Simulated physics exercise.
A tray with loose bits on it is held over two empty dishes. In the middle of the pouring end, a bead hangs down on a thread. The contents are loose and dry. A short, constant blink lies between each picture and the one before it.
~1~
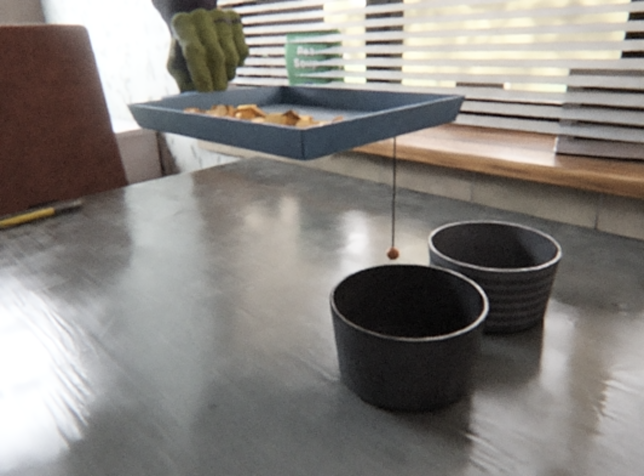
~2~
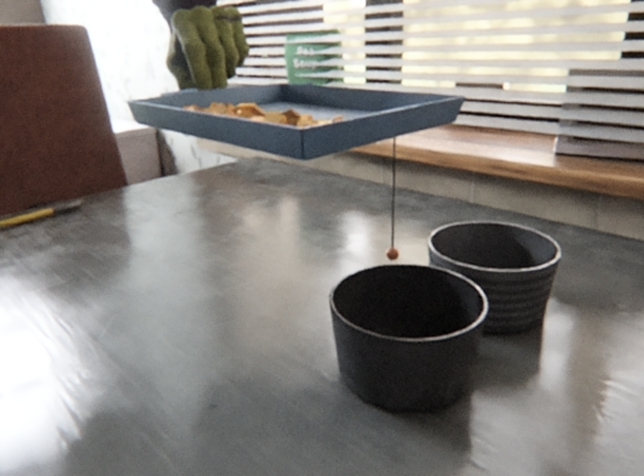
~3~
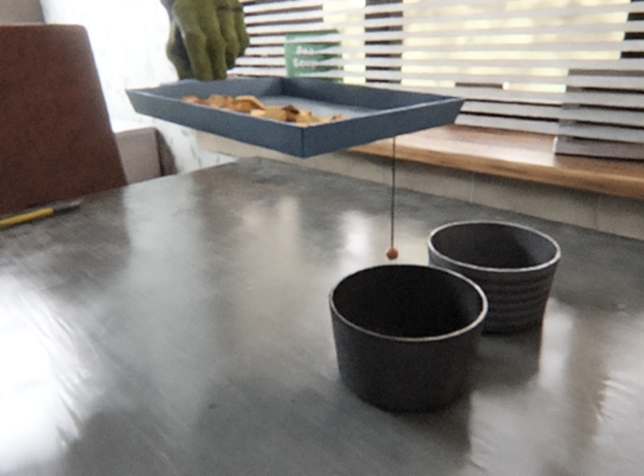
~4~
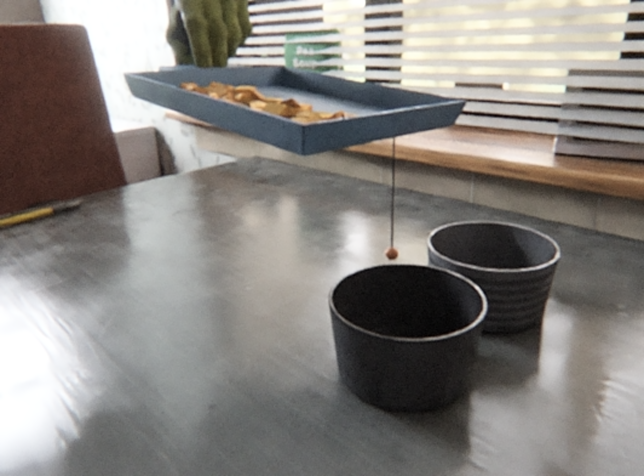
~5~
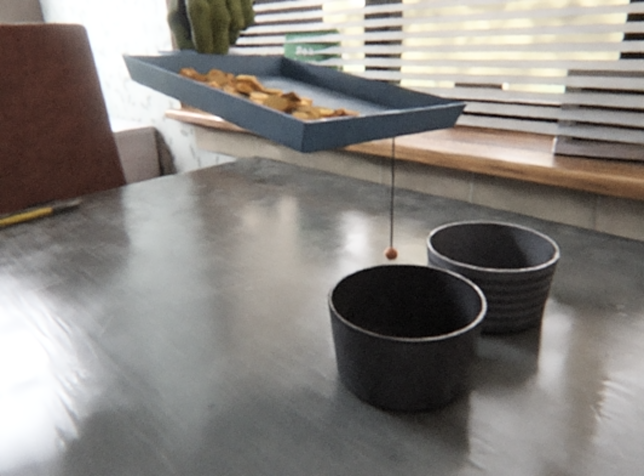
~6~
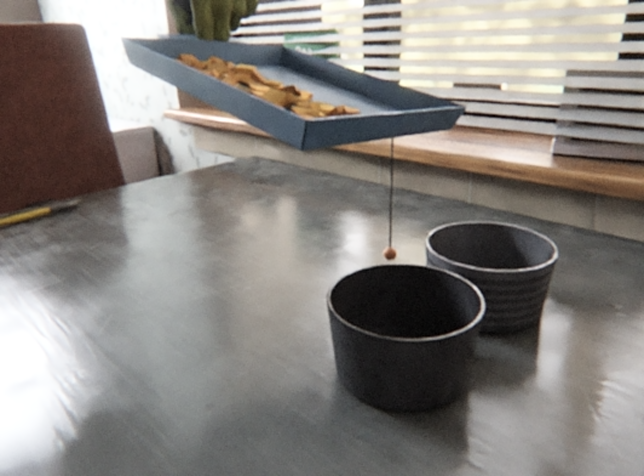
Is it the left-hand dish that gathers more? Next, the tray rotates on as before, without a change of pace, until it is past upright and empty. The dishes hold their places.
Looks to me like the dish on the right ends up with more.
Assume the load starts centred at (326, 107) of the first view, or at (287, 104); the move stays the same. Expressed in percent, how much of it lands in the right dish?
It comes to about 80 per cent the first time and about 80 per cent the second.
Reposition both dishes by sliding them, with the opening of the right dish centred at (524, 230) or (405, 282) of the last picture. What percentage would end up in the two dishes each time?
In order: 60 percent, then 30 percent.
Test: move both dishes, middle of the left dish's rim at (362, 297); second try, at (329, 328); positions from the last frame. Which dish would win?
The rightmost dish, then the rightmost dish.
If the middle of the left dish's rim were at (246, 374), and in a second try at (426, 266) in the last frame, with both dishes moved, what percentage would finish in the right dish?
Roughly 20% the first time and 0% the second time.
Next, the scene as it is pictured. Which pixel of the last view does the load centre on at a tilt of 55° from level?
I'd put it at about (394, 102).
Soon after the last picture, tray tipped steeply; nearly all on the tray; a stray few in the air.
A little later, tray tipped right over; most on the tray; a small part in the right dish; a stray few outside both.
Later still, tray tipped past a quarter turn; about a quarter in the left dish; about half in the right dish; about a quarter outside both.
At rest, tray tipped past a quarter turn; about a quarter in the left dish; about half in the right dish; about a quarter outside both.
